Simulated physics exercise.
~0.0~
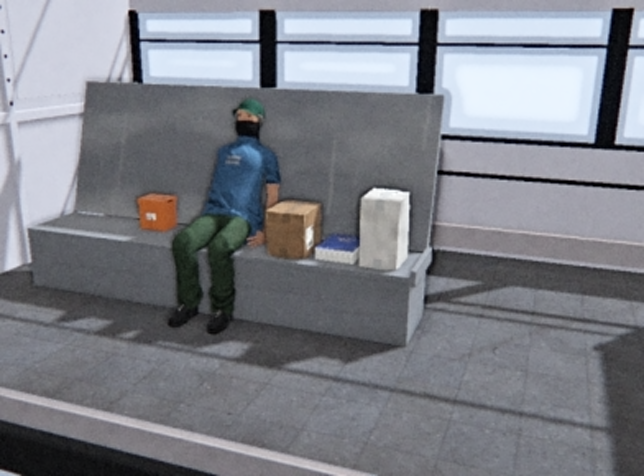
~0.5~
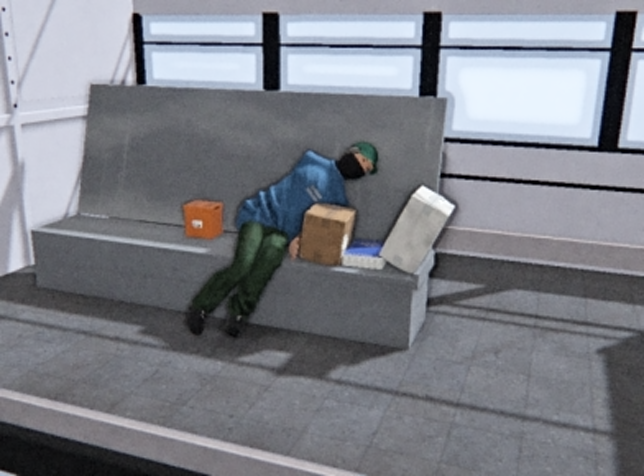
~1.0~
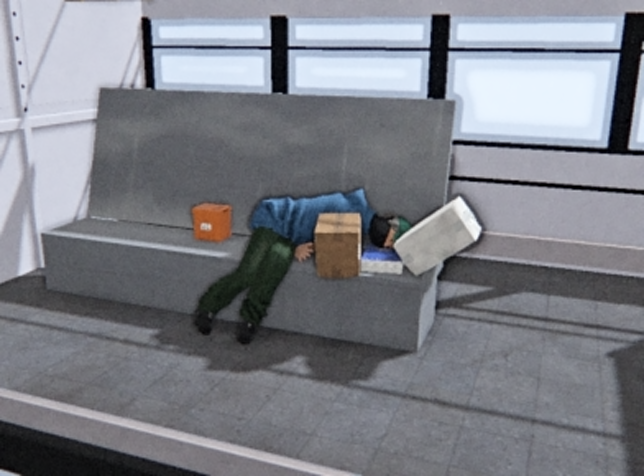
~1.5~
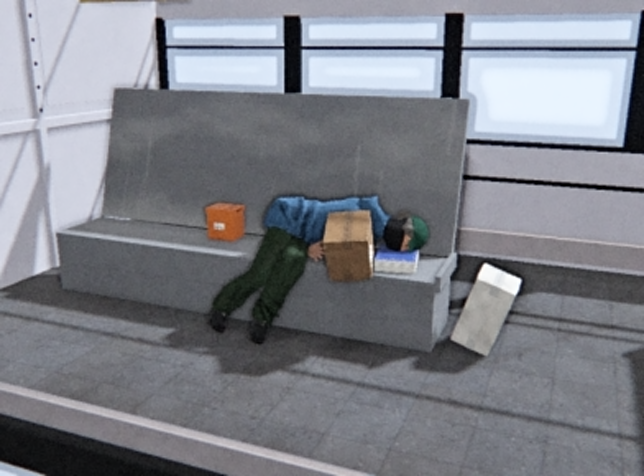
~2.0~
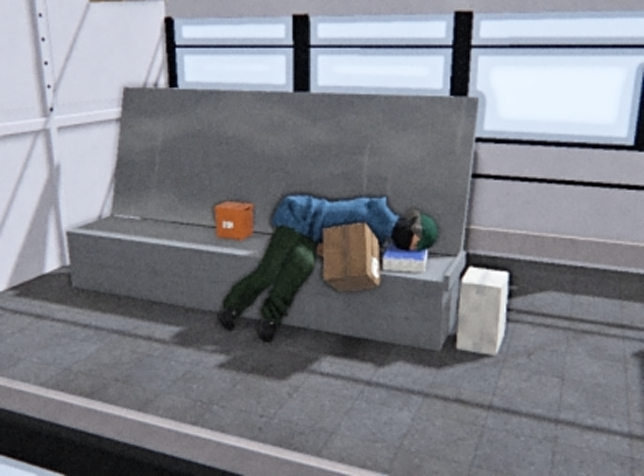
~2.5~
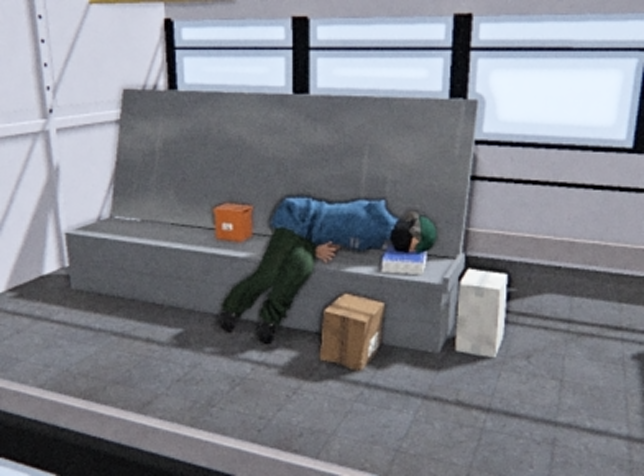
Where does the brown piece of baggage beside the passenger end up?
It slides off the front of the seat and ends up on the floor, below the slumped passenger.
